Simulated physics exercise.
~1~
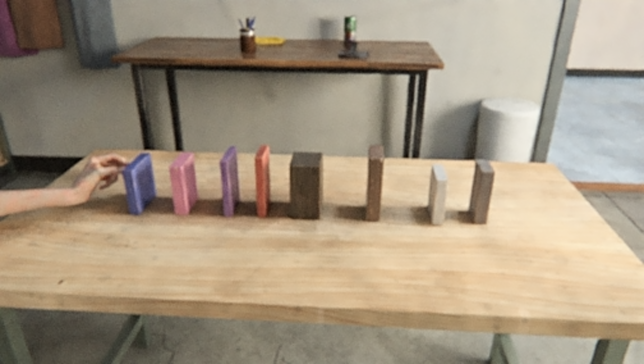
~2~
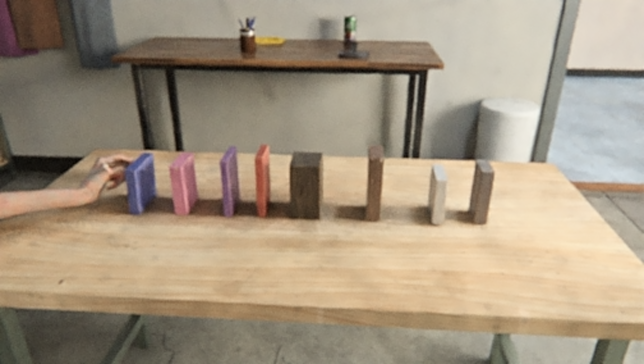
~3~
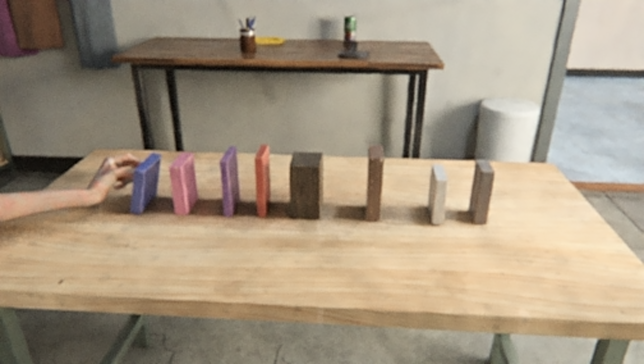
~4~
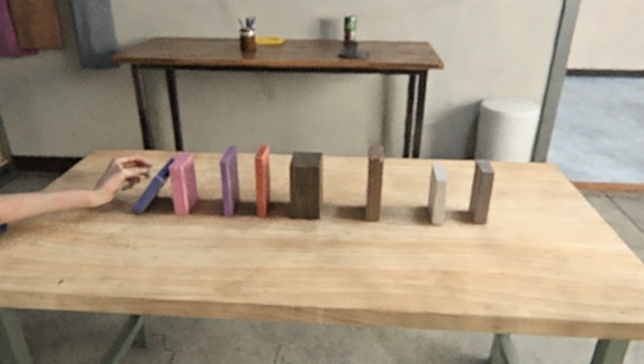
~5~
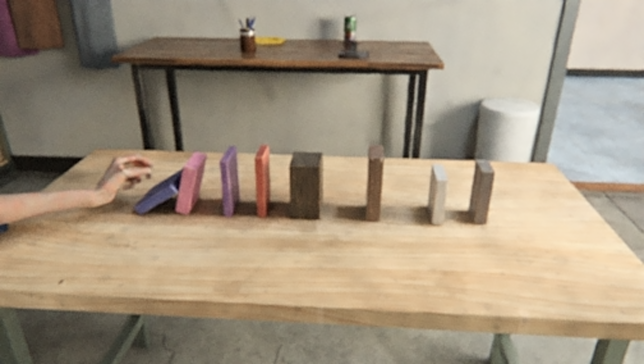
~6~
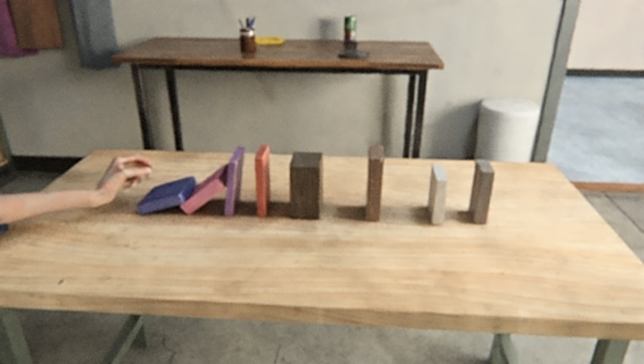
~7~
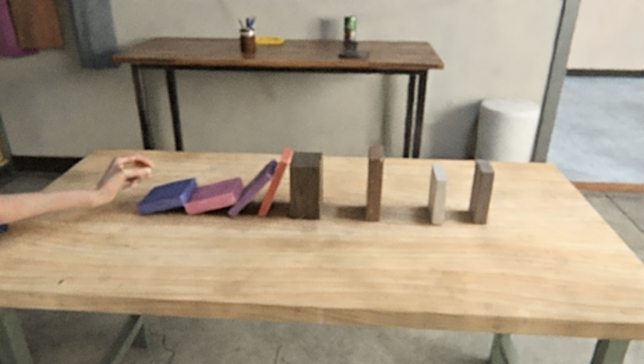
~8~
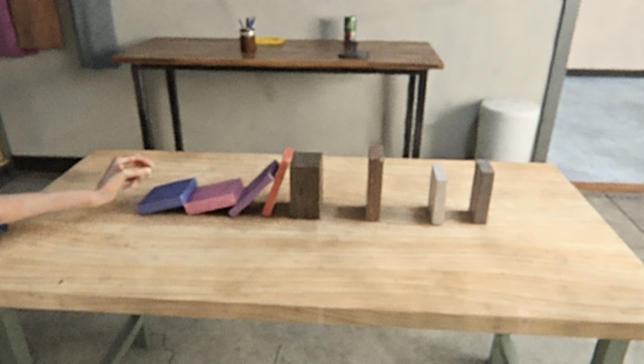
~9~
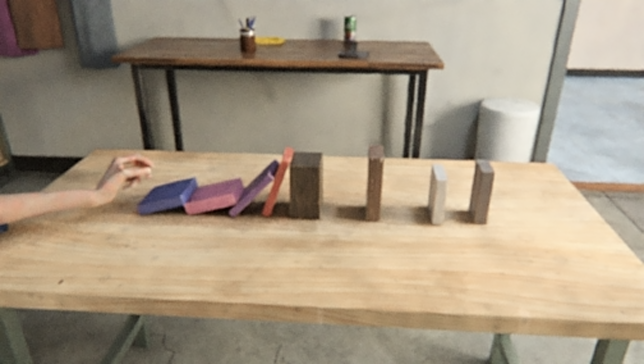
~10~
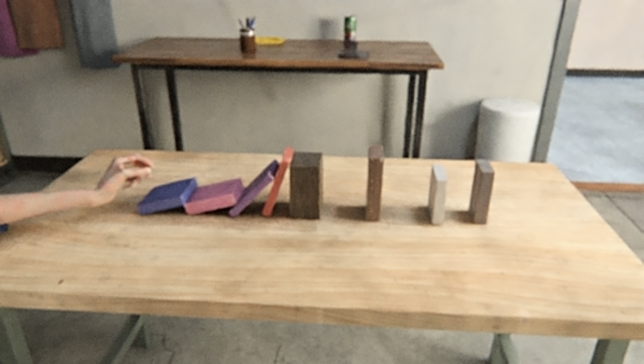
A hand reaches in from the left over a pale wooden table, seen from the front and slightly above, where a row of upright blocks runs from blue, pink, purple and red to black, brown, white and grey. The fingers tip the blue board to the right until it falls against the pink one. The pink board topples into the purple block, which leans over into the red board. The red board tilts against the thick black block, which does not move. The blue and pink boards end lying down, the purple and red lean, and the rest stay standing.
